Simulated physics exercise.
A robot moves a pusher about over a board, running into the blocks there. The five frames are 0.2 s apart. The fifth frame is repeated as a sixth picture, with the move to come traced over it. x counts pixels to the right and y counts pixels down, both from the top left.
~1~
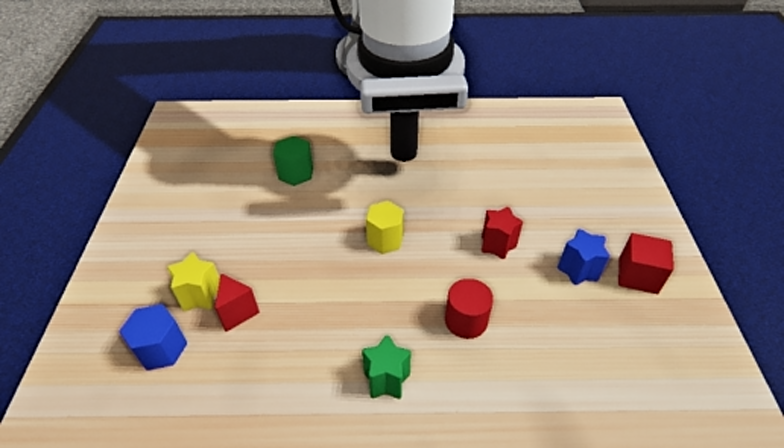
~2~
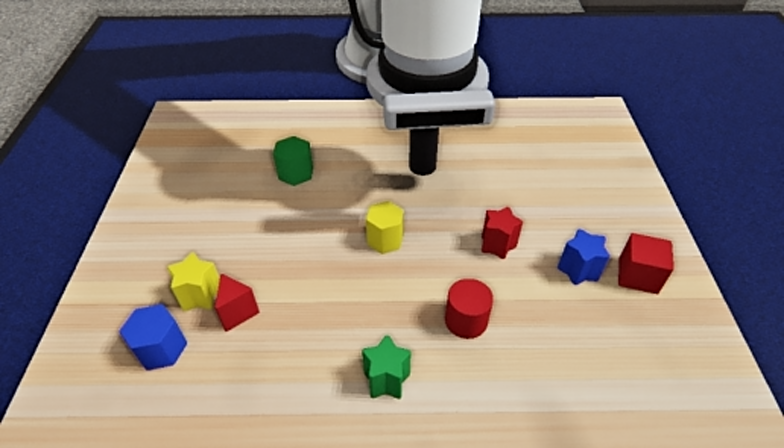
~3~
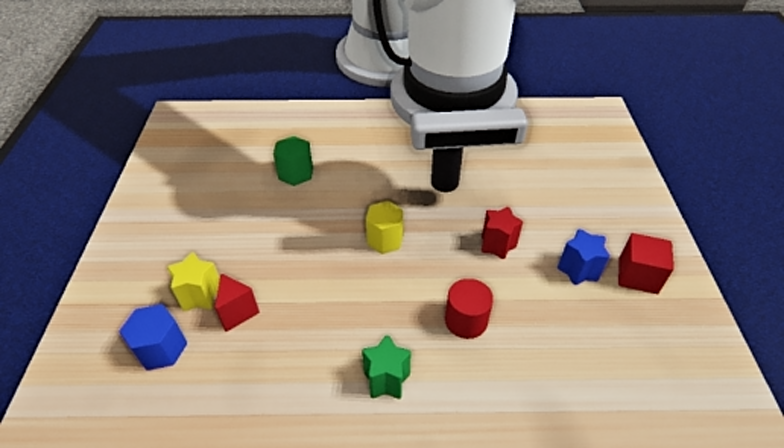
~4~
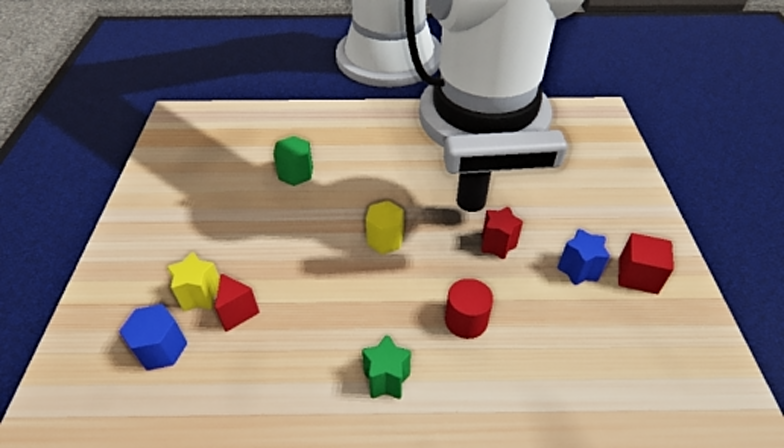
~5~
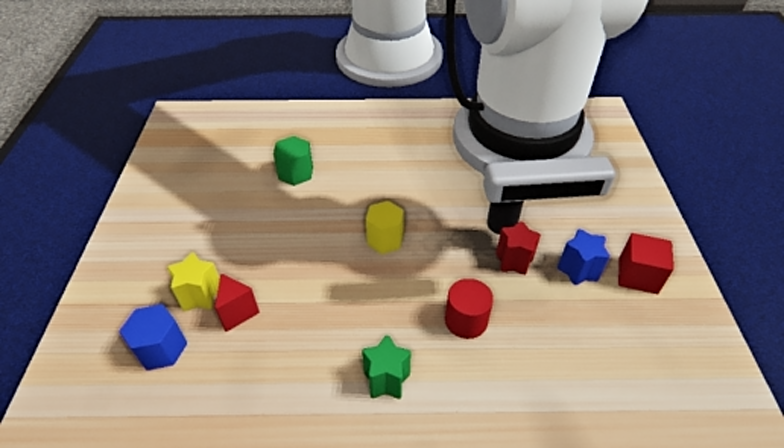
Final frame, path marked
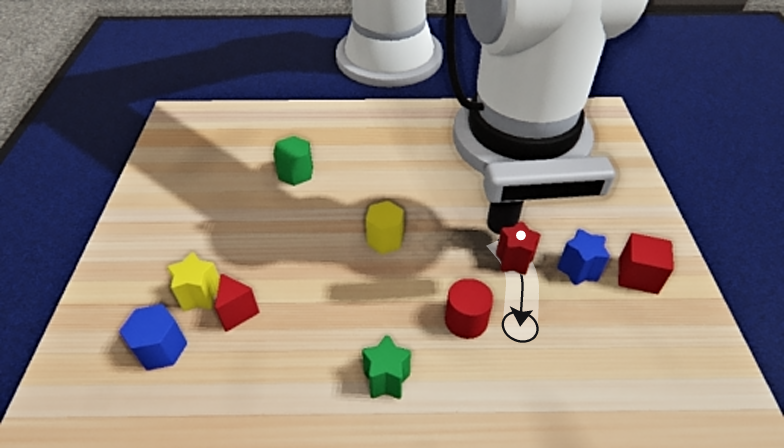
A pale wooden board on a dark blue surface is seen from above at an angle, by a camera that stays still. Green, yellow, blue and red blocks are scattered across it, with a red star right of centre and a green star near the front. A white robot arm moves its black pusher forward and rightward from the back, then nudges the red star slightly toward the blue star.
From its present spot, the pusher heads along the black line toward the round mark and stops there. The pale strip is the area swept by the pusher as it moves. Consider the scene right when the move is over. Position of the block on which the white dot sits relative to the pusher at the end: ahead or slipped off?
It is no longer ahead.
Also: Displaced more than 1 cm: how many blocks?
I think only one will be displaced.
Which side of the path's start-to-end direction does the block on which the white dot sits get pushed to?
Leftward.
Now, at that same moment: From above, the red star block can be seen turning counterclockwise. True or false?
Answer: True.
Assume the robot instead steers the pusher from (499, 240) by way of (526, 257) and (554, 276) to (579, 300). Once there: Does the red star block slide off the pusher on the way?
In short: Yes.
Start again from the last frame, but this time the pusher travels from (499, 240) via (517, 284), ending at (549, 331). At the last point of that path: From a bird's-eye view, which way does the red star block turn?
Turns anticlockwise.
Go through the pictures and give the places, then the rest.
Pusher tip at (404, 153); block tops, red circle at (471, 296); red star block at (503, 219), in the first frame.
Pusher at (423, 167); blocks unchanged, in the second frame.
Pusher at (445, 183); blocks unchanged, in the third frame.
Pusher at (471, 202); blocks unchanged, in the fourth frame.
Pusher at (502, 225); red circle at (471, 296); red star block at (521, 235), in the fifth frame.
Path on the board, from (499, 240) via (518, 265) and (522, 294), ending at (520, 326); the dot is on the red star block.
What follows on the original path. One third of the way, pusher at (522, 250); red star block at (544, 263).
Two thirds of the way, pusher at (527, 280); red star block at (558, 290), turned 20° anticlockwise.
At the end, pusher at (525, 312); red circle in place; red star block at (564, 303), turned 60° anticlockwise.
